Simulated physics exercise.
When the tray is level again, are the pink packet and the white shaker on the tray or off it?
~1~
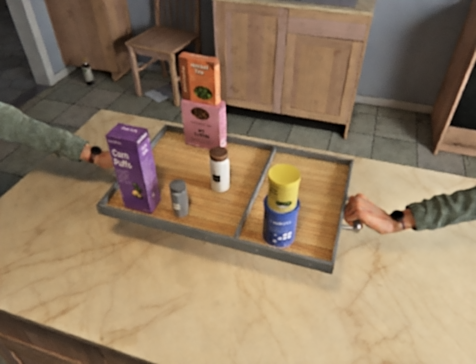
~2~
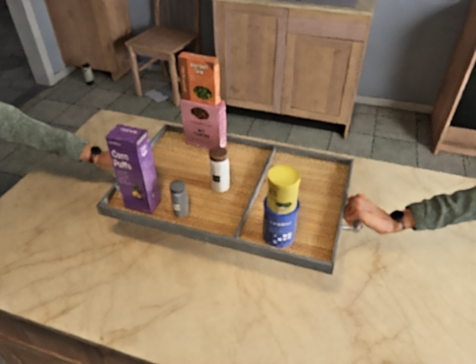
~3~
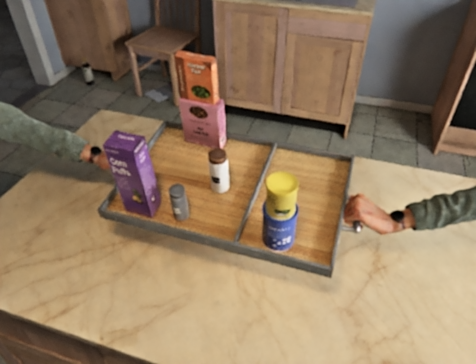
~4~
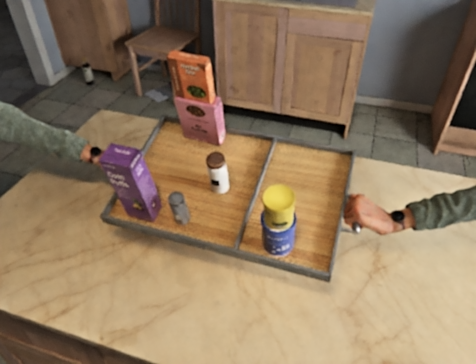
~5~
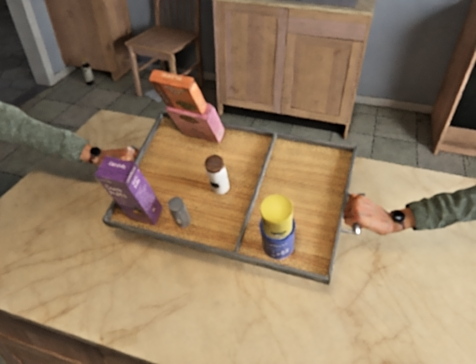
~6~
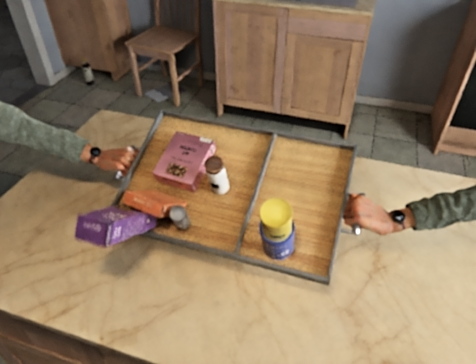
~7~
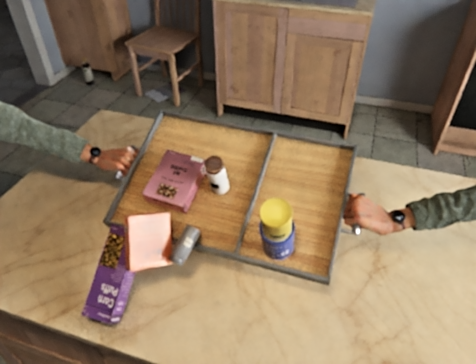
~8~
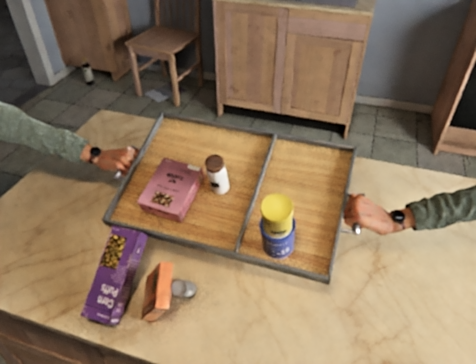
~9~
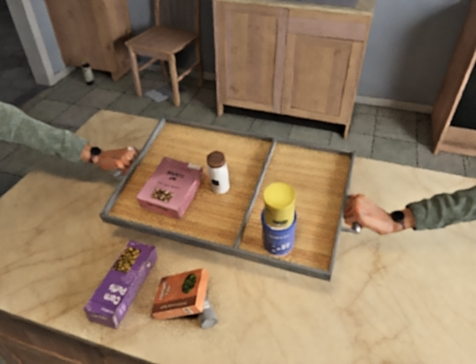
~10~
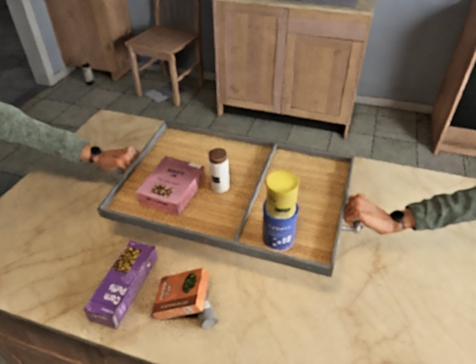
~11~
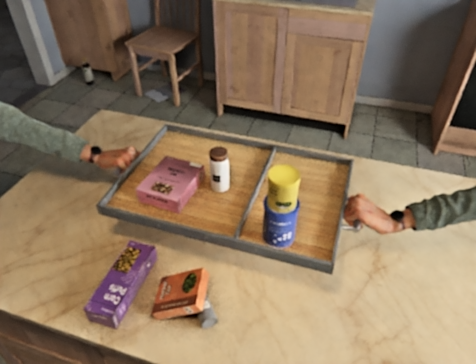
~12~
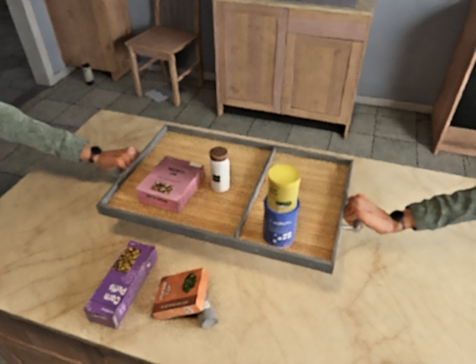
Both are still on the tray, with the pink packet lying down and the white shaker standing.
